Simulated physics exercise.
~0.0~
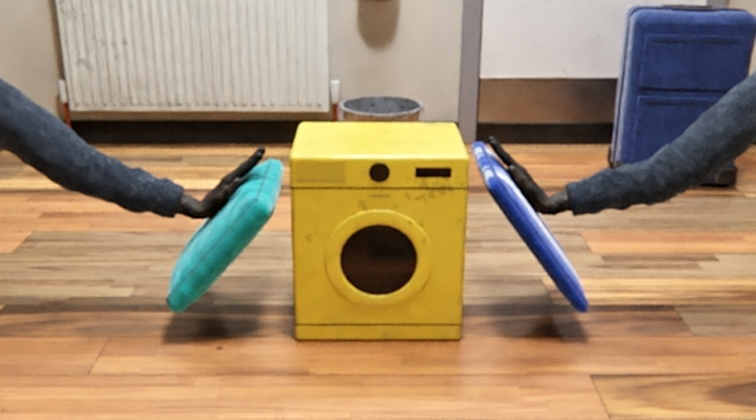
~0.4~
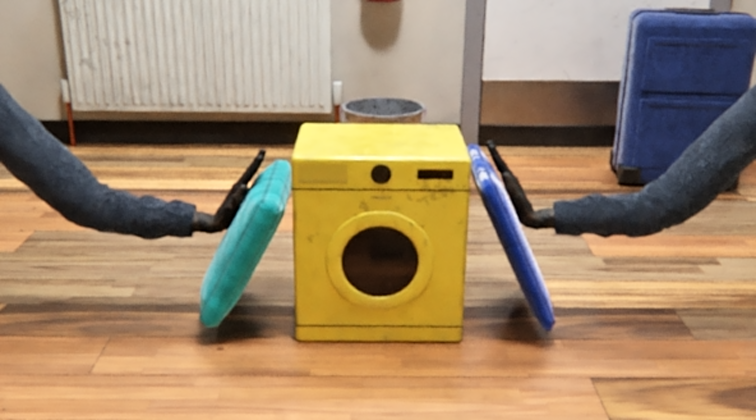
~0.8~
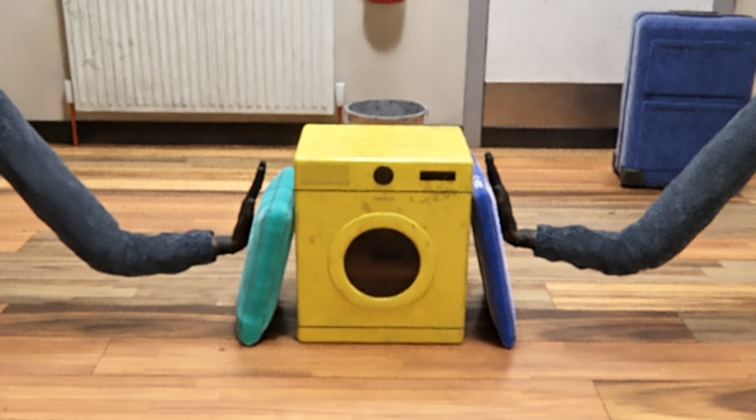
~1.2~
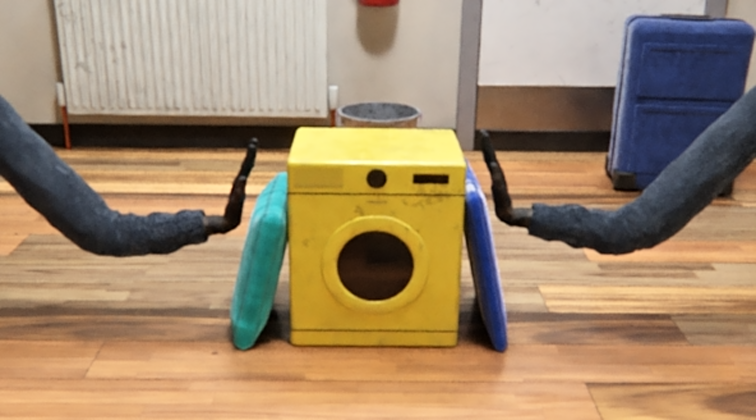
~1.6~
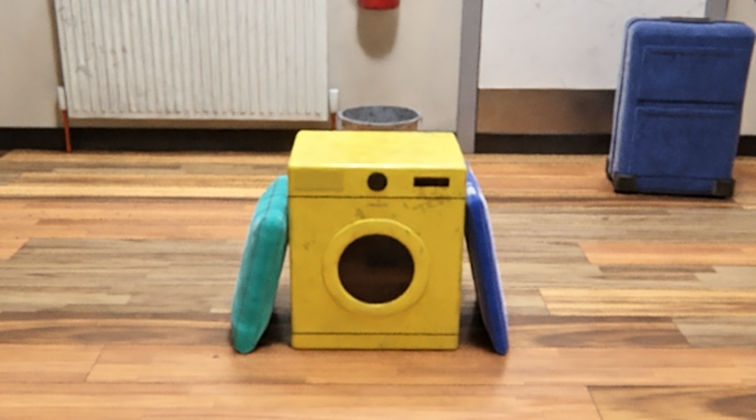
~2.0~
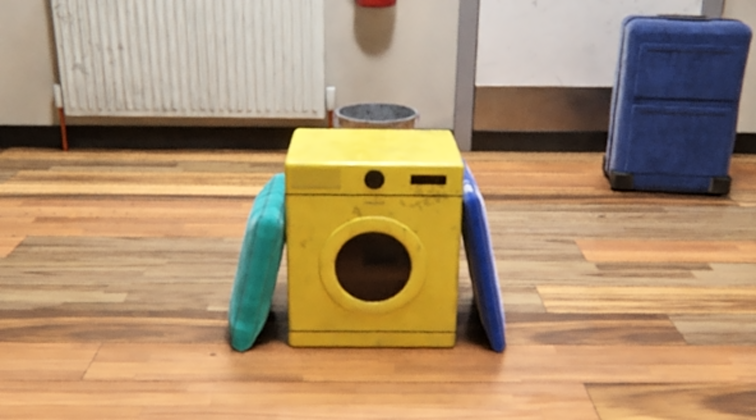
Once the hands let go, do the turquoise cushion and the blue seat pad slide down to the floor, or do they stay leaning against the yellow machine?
Both stay leaning against the yellow machine, the turquoise cushion on the left side and the blue seat pad on the right.
